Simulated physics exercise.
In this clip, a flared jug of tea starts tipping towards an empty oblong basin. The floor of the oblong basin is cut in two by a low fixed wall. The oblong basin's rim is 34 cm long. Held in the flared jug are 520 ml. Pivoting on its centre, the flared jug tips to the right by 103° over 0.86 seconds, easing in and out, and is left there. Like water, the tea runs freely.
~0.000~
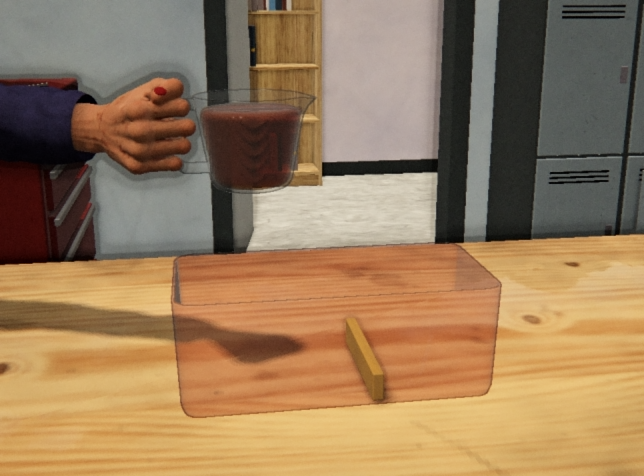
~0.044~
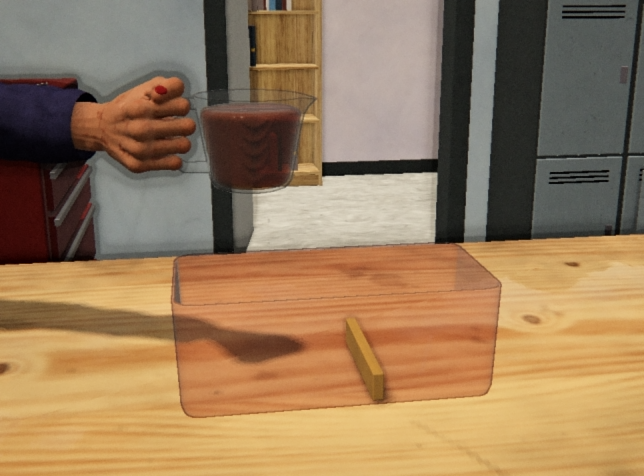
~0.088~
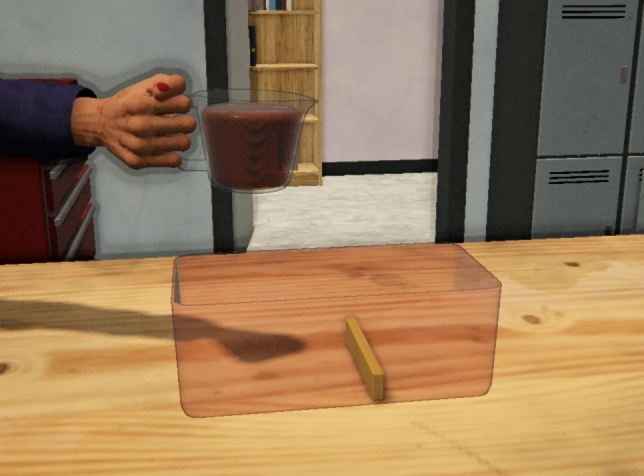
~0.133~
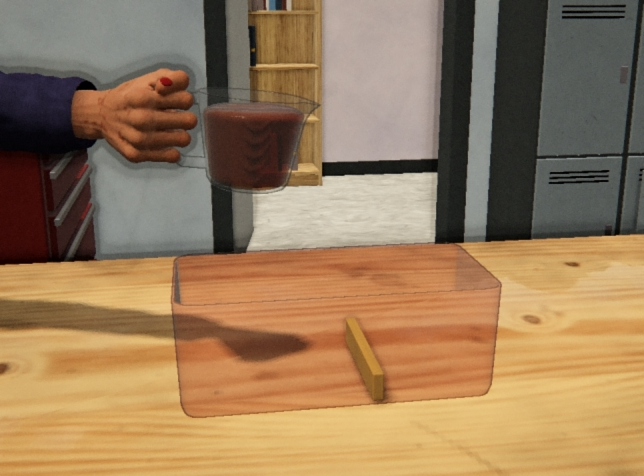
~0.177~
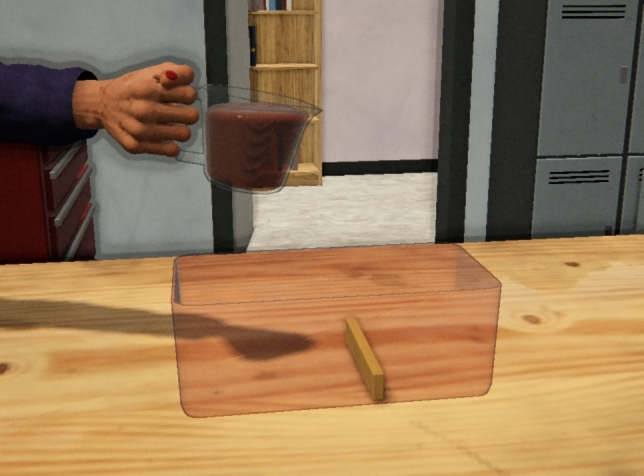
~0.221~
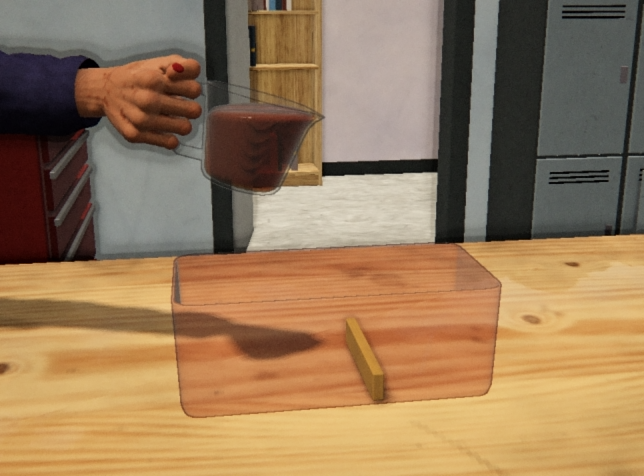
A hand holds a flared jug of dark tea and slowly tilts it slightly right above an empty basin.
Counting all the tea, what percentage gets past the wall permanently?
The share past the wall is about 66 per cent.
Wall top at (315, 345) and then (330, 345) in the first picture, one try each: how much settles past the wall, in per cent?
Around 95 and 90 percent, in that order.
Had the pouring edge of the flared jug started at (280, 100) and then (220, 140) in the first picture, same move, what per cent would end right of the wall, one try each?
In order, 15 and 10 per cent.
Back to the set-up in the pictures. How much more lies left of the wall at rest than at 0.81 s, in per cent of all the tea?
Around 16 per cent.
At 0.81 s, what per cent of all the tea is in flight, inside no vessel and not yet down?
Around 14 per cent of the liquid is in flight.
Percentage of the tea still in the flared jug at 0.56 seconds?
At that time about 58 in a hundred parts are still held.
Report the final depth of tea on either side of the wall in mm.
Left part about 6 mm deep, right part about 18 mm deep.
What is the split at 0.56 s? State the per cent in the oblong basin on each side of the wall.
Left roughly 0, right roughly 12.
By 0.56 s the tilt is 76° and 58 per cent is still to pour, 0 is left of the wall and 12 right of it.
By 0.81 s the tilt is 102° and 8 per cent is still to pour, 17 is left of the wall and 62 right of it.
By 1.08 s the tilt is 103° and 0 per cent is still to pour, 31 is left of the wall and 67 right of it.
By 1.36 s the tilt is 103° and 0 per cent is still to pour, 32 is left of the wall and 66 right of it.
At rest 32 per cent lies left of the wall, 66 right of it and 1 outside.
